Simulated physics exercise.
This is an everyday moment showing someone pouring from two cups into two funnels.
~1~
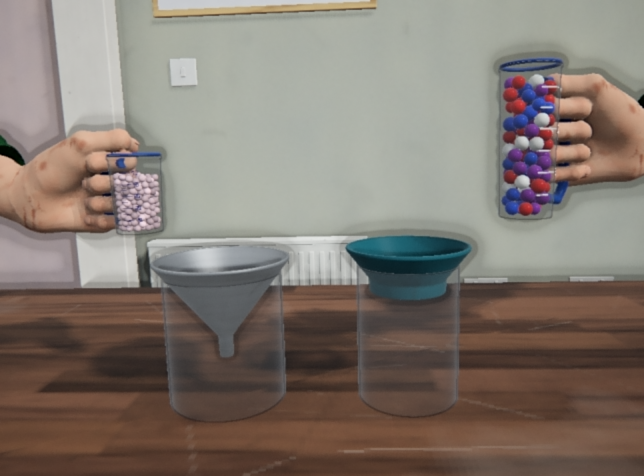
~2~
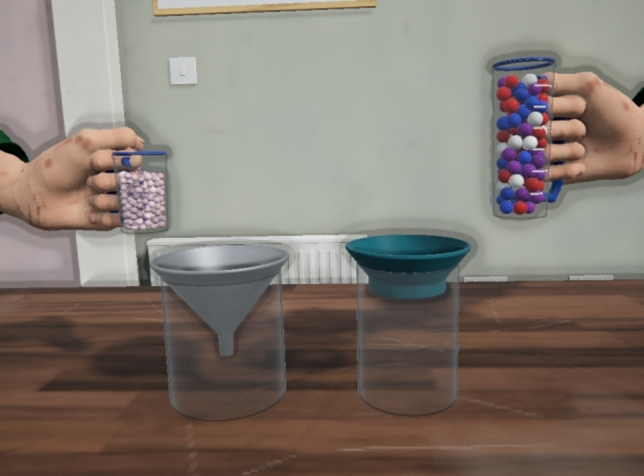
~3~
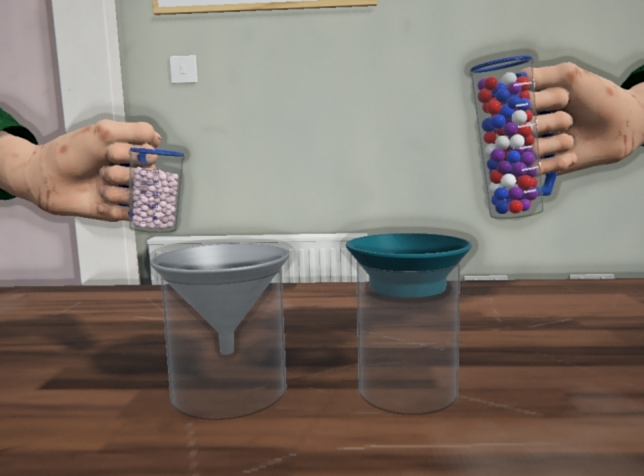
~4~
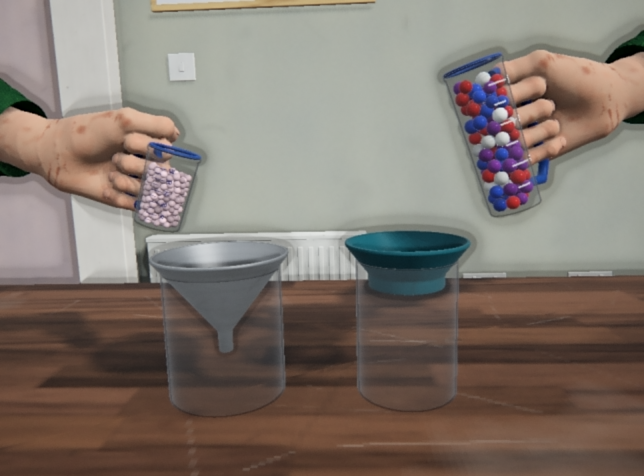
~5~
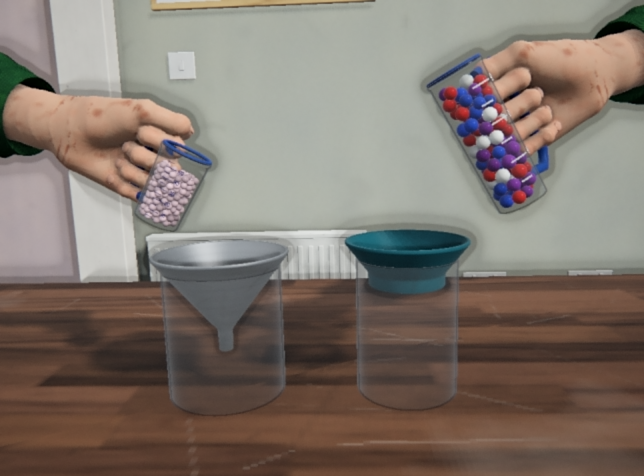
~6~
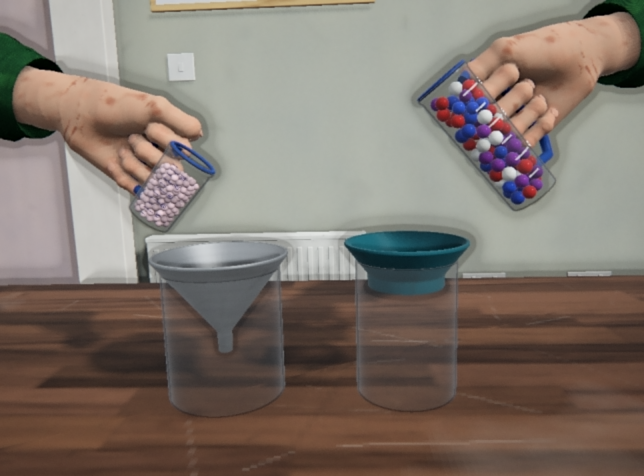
To begin with, two hands hold clear cups upright above a grey funnel and a teal funnel, the left cup filled with small pale pink beads, the right with larger multicoloured balls. The hands then move slightly inward, steadily tilting both cups toward each other until they lean well over.
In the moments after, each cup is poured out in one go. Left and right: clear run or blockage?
In the end left funnel: Most likely it stops flowing. Right funnel: Most likely it empties out fully.
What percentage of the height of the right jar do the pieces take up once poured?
It comes out close to 20 %.
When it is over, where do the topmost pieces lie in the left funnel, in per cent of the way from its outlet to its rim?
Something like 65 in a hundred, I reckon.
Then, 0.28 s on from there, left, the whole lot still in the cup; right, the whole lot still in the cup.
Then, 0.63 s on from there, left, all but a few still in the cup, only a few in or over the funnel; right, the whole lot still in the cup.
Then, 1.01 s on from there, left, near half still in the cup, near half in or over the funnel, only a few down in the jar; right, near two thirds still in the cup, near a quarter in or over the funnel, a little down in the jar.
In the end, left, all but a few stuck in the funnel, only a few down in the jar; right, the whole lot down in the jar.
